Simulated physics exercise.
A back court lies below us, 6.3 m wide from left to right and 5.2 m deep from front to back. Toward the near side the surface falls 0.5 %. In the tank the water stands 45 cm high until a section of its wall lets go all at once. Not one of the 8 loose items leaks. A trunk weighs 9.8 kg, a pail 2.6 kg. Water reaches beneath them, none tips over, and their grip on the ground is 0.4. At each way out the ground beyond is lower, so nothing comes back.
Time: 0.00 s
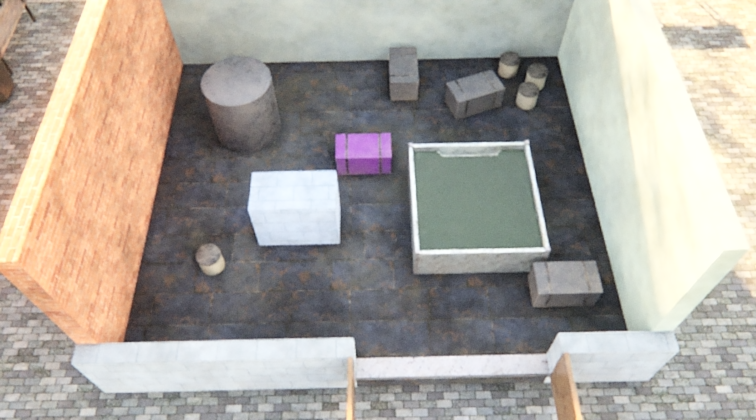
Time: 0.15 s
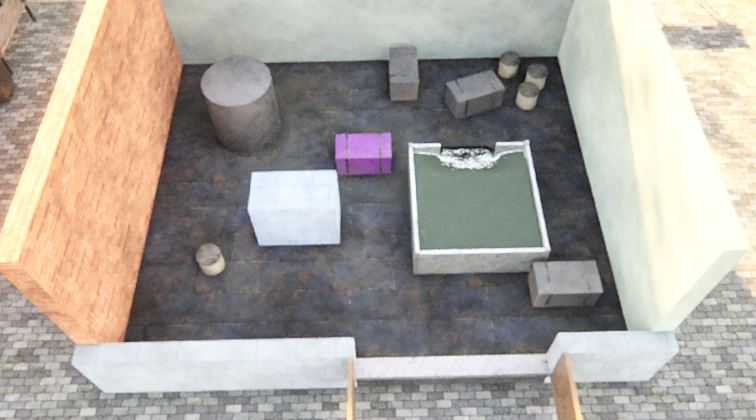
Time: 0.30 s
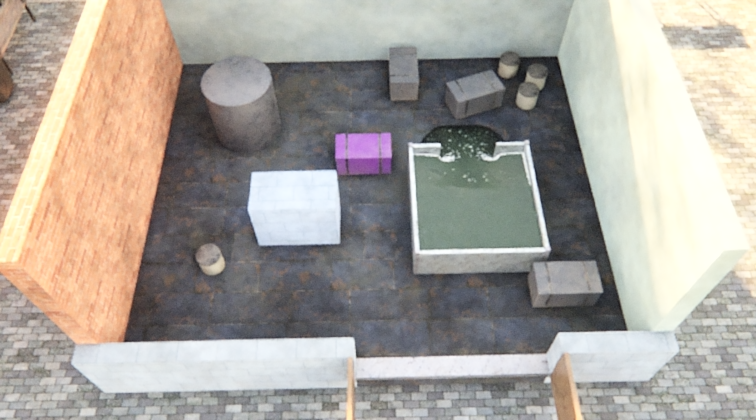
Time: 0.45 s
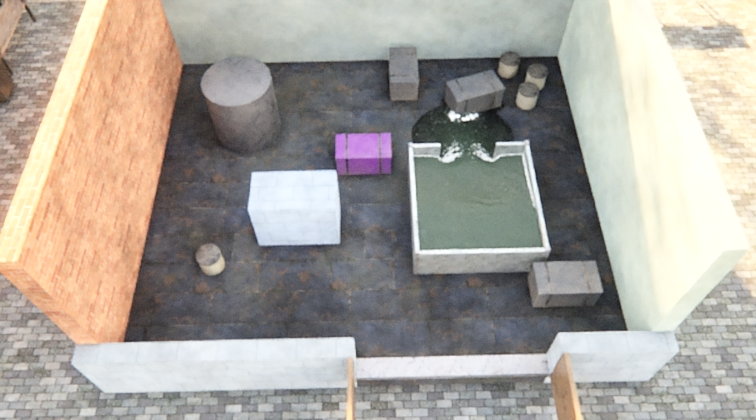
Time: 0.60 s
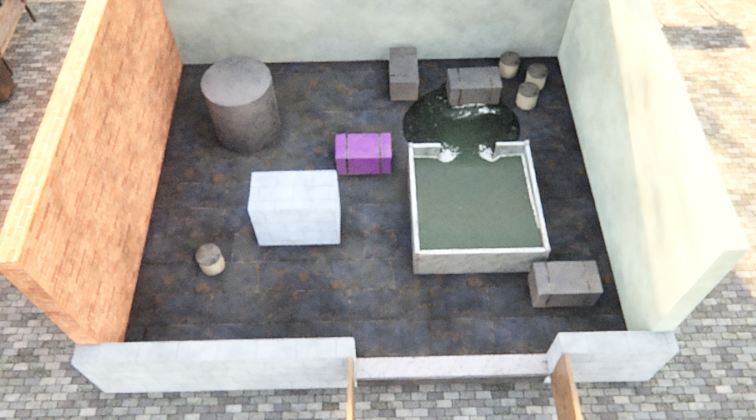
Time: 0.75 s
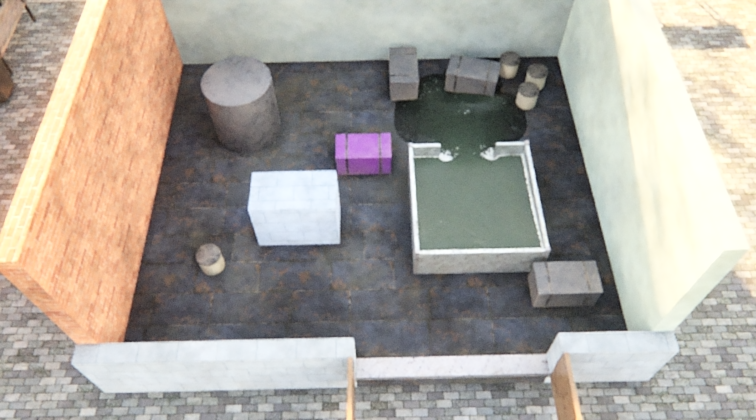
Dark green water pours through a gap in the tank's back wall and spreads around a gray trunk.
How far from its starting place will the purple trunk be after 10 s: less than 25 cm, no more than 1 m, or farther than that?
The purple trunk ends up less than 25 cm away.
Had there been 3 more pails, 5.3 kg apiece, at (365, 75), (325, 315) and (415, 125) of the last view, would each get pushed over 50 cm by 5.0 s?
Beyond it, within it, beyond it.
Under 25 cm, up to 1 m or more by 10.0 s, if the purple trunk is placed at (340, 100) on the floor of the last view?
It travels far.
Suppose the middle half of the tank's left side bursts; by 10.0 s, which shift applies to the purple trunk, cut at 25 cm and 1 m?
I'd expect the purple trunk to have moved just a bit.
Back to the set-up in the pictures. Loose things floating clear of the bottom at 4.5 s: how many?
My tally comes to 5.
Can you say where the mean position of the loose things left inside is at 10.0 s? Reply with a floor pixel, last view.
The centre is close to (397, 254).
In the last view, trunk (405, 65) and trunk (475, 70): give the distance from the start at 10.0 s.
The first ends 300 cm from its start, the second 400 cm.
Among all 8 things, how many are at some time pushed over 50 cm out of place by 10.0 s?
I get 7.
After 2.0 s the purple trunk is near (363, 146), 0.0 m from its start, aground; 0 of 8 are out; 4 afloat.
After 4.5 s the purple trunk is near (363, 146), 0.0 m from its start, aground; 0 of 8 are out; 5 afloat.
After 7.0 s the purple trunk is near (363, 146), 0.0 m from its start, aground; 0 of 8 are out; 3 afloat.
After 10.0 s the purple trunk is near (363, 146), 0.0 m from its start, aground; 0 of 8 are out; 4 afloat.
